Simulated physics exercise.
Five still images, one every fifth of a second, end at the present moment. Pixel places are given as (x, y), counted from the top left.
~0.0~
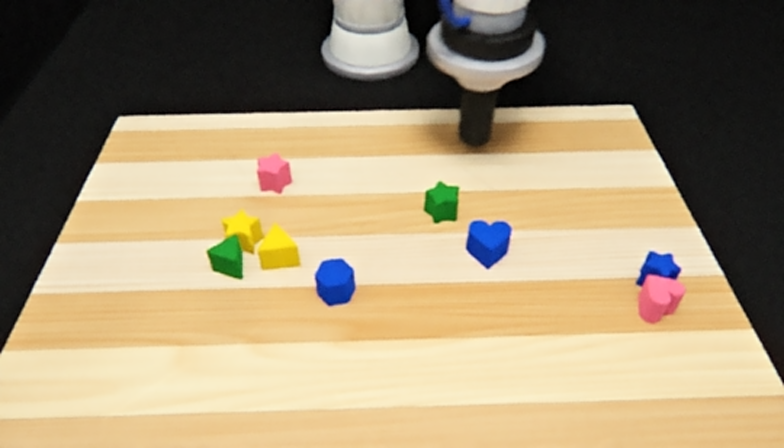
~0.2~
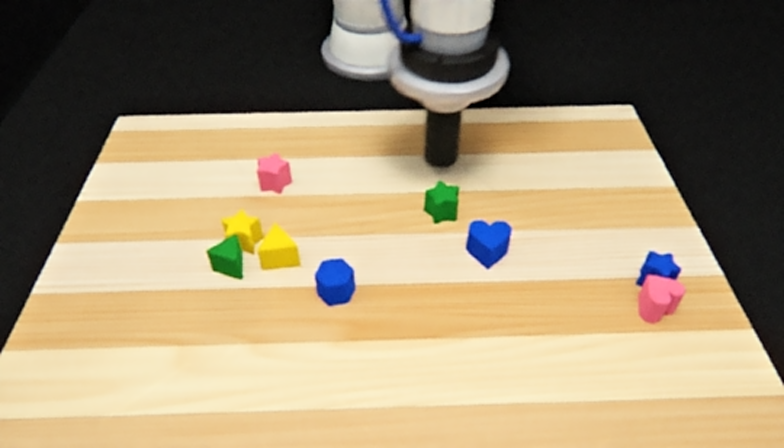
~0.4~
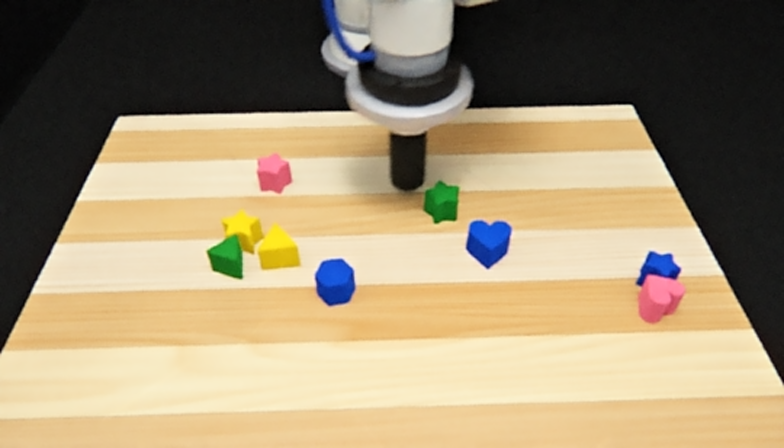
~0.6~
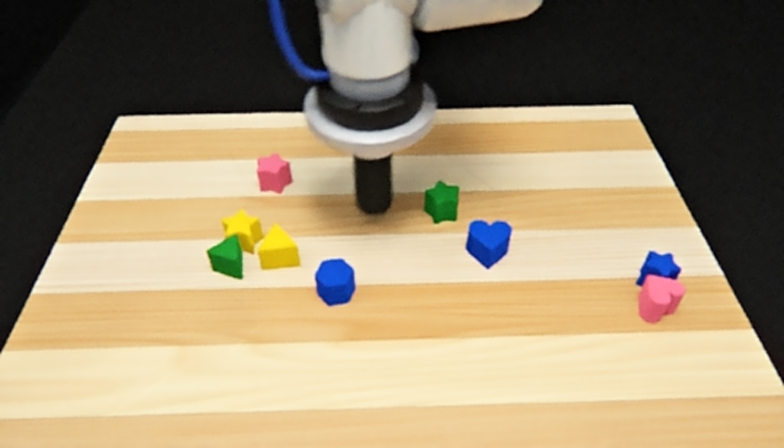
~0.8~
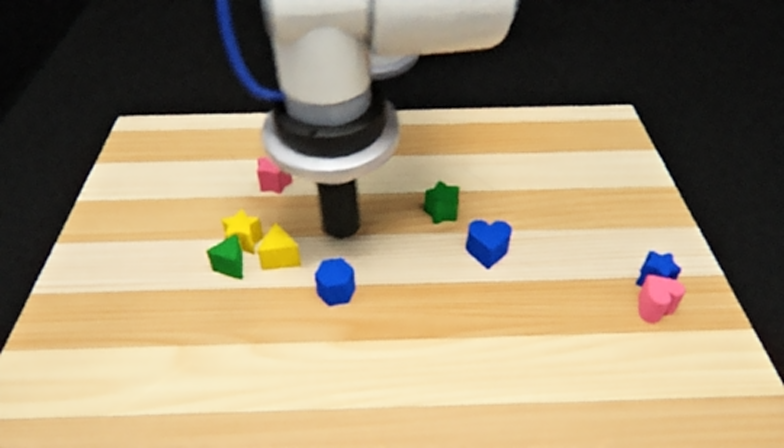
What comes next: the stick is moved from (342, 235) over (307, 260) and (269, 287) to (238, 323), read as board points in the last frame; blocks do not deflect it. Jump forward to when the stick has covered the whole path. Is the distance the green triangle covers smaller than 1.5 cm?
Yes.
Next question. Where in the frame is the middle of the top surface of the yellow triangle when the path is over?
Located at (247, 246).
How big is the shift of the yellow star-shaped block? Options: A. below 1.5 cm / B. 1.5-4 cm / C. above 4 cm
I choose A.
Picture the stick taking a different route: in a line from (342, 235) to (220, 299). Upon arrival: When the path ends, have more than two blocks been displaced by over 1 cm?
Short answer: No.
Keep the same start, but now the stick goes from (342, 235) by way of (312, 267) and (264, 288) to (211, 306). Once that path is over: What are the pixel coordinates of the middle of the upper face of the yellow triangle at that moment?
It will end up at (246, 245).
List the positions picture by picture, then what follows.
In the first picture, stick's lower end (474, 137); green triangle (226, 247); yellow star-shaped block (239, 222); yellow triangle (277, 238); blue hexagon (334, 271).
In the second picture, stick (441, 157); blocks still.
In the third picture, stick (407, 179); blocks still.
In the fourth picture, stick (374, 202); blocks still.
In the fifth picture, stick (341, 225); green triangle (226, 247); yellow star-shaped block (239, 222); yellow triangle (277, 238); blue hexagon (334, 271).
On the path given first. One third of the way, stick (304, 251); yellow triangle (269, 240), turned 30° clockwise.
Two thirds of the way, stick (266, 278); green triangle (222, 247); yellow triangle (247, 246), turned 80° clockwise.
At the end, stick (235, 314); green triangle (222, 247); yellow star-shaped block still; yellow triangle (247, 246), turned 80° clockwise; blue hexagon still.
